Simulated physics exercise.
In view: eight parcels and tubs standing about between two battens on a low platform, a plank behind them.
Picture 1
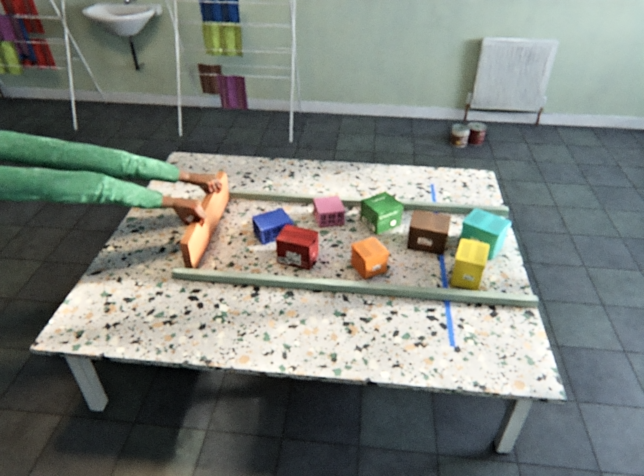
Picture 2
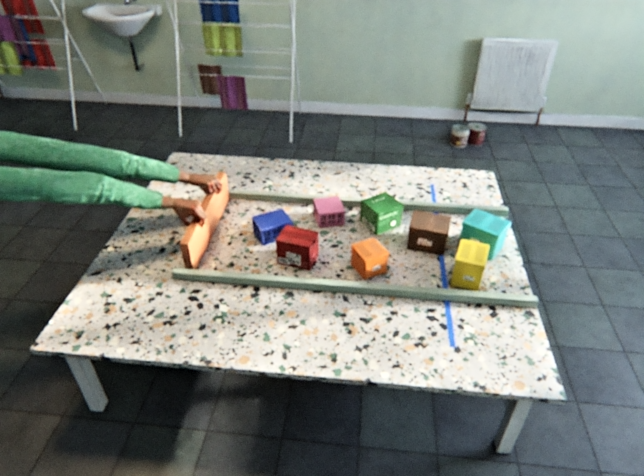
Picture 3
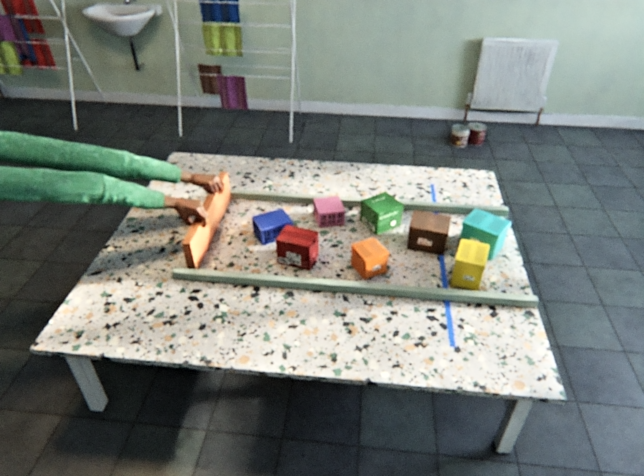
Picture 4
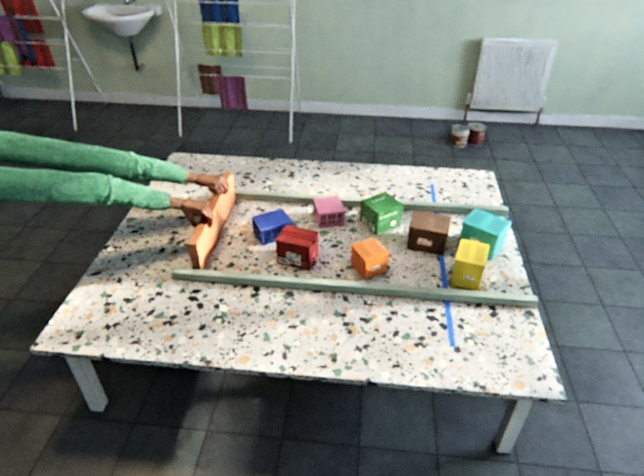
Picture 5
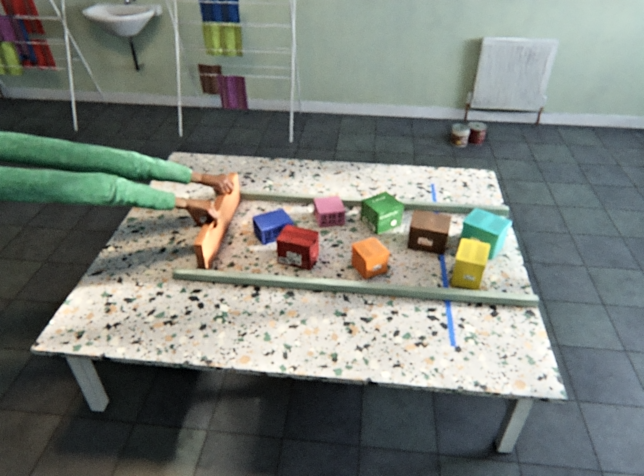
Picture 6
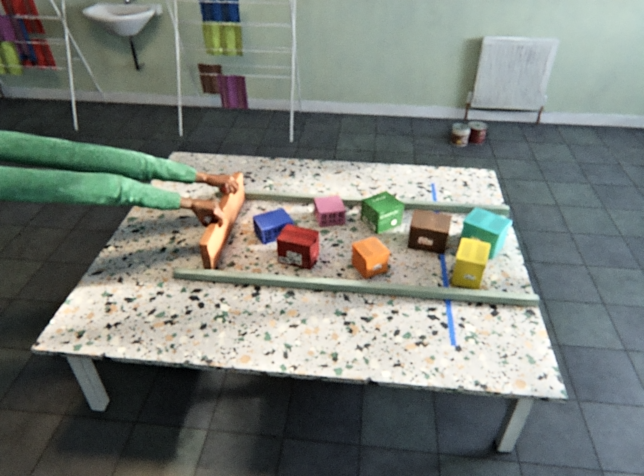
On a low speckled platform in a tiled room, two green-sleeved arms slide an orange plank slightly to the right between two battens, while the eight colourful boxes ahead of it, some near a blue tape line, stay still.
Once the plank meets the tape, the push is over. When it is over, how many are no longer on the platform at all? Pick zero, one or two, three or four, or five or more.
The answer is one or two.
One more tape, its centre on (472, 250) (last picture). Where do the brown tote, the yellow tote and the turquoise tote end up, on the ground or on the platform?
The brown tote leaves the top, the yellow tote leaves the top and the turquoise tote leaves the top.
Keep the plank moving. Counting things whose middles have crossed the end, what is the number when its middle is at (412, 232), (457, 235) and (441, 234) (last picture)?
Respectively, 0, 2 and 1.
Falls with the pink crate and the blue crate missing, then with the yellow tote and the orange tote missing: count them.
Counts - first: 0, second: 1.
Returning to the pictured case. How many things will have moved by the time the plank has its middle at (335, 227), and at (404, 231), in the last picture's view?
The first count is 5, and then it's 8.
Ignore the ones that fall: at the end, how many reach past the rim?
The figure is 1.
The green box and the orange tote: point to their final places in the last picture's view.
Near (483, 217) and (498, 275).
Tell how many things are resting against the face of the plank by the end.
The figure is 3.
Soon after, none off yet; turquoise tote at rest near (484, 234); yellow tote at rest near (470, 265); brown tote at rest near (429, 232).
After that, none off yet; turquoise tote at rest near (484, 234); yellow tote at rest near (470, 265); brown tote displaced a little near (435, 235).
In the end, the number that fall off is one or two; gone, turquoise tote.
